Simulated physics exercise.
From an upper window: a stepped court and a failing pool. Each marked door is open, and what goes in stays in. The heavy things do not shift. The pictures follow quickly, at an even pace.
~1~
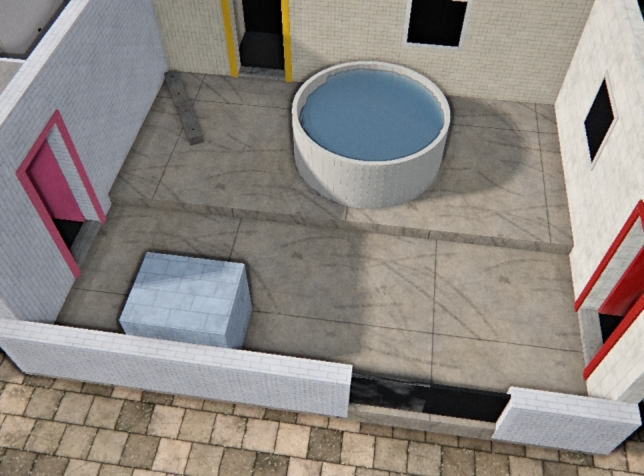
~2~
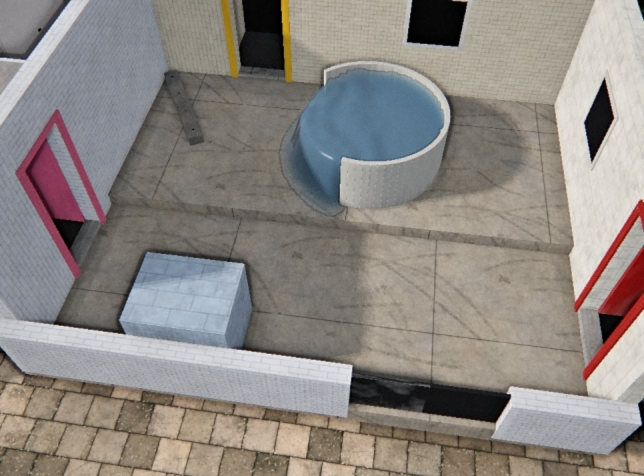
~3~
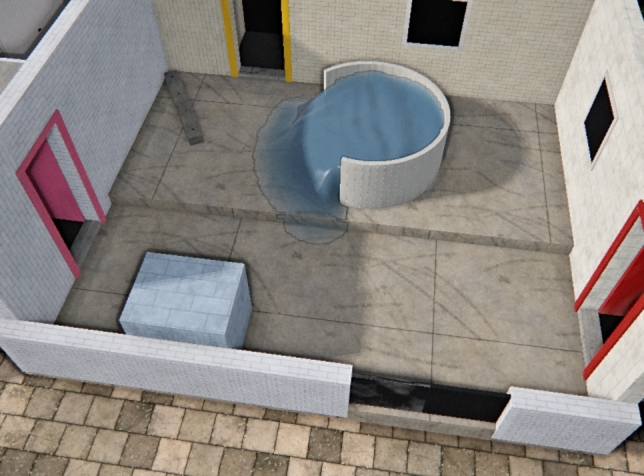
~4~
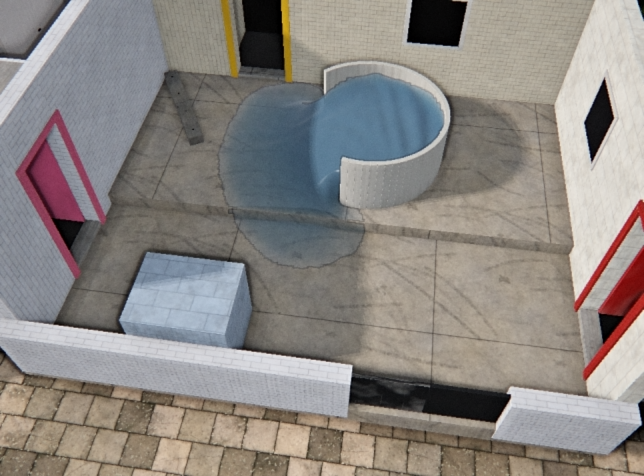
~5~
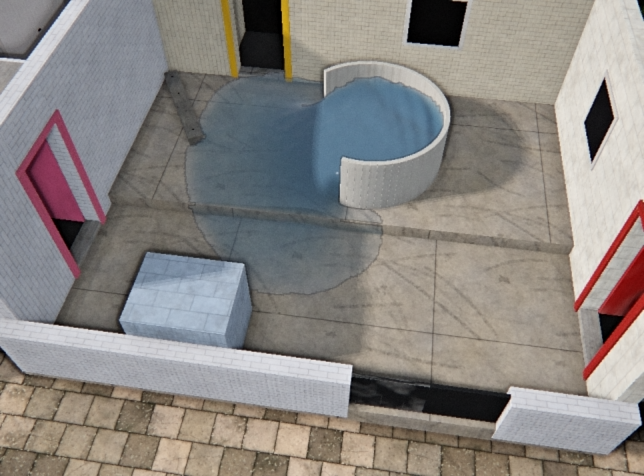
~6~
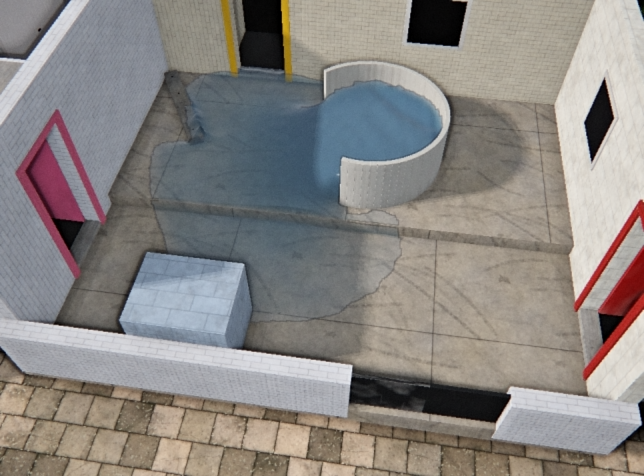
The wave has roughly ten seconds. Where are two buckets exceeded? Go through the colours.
In the end: The red door lets in a lot; the yellow door lets in a lot; the pink door lets in a lot.
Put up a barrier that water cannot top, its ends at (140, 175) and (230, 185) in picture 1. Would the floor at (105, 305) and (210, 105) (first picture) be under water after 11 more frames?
In that order: Flooded, flooded.
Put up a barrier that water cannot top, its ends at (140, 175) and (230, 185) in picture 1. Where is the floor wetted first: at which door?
The yellow-painted one.
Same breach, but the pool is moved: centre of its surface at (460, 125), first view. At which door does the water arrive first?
It is the one in yellow.
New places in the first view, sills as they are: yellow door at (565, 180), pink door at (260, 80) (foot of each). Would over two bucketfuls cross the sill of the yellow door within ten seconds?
My reading: The yellow door holds.
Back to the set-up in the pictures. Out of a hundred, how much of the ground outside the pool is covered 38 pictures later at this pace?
Some 85 per cent.
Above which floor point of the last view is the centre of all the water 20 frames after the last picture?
At about (212, 195).
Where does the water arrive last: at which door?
Last comes the one in red.
A moment on, water covers 50 % of the floor; the red door not reached, the yellow door over two buckets in, the pink door under two buckets in.
Next, water covers 50 % of the floor; the red door not reached, the yellow door over two buckets in, the pink door far over two buckets in.
Then, water covers 60 % of the floor; the red door not reached, the yellow door far over two buckets in, the pink door far over two buckets in.
Later, water covers 85 % of the floor; the red door wet at the sill, nothing in, the yellow door far over two buckets in, the pink door far over two buckets in.
In the end, water covers 95 % of the floor; the red door over two buckets in, the yellow door far over two buckets in, the pink door far over two buckets in.
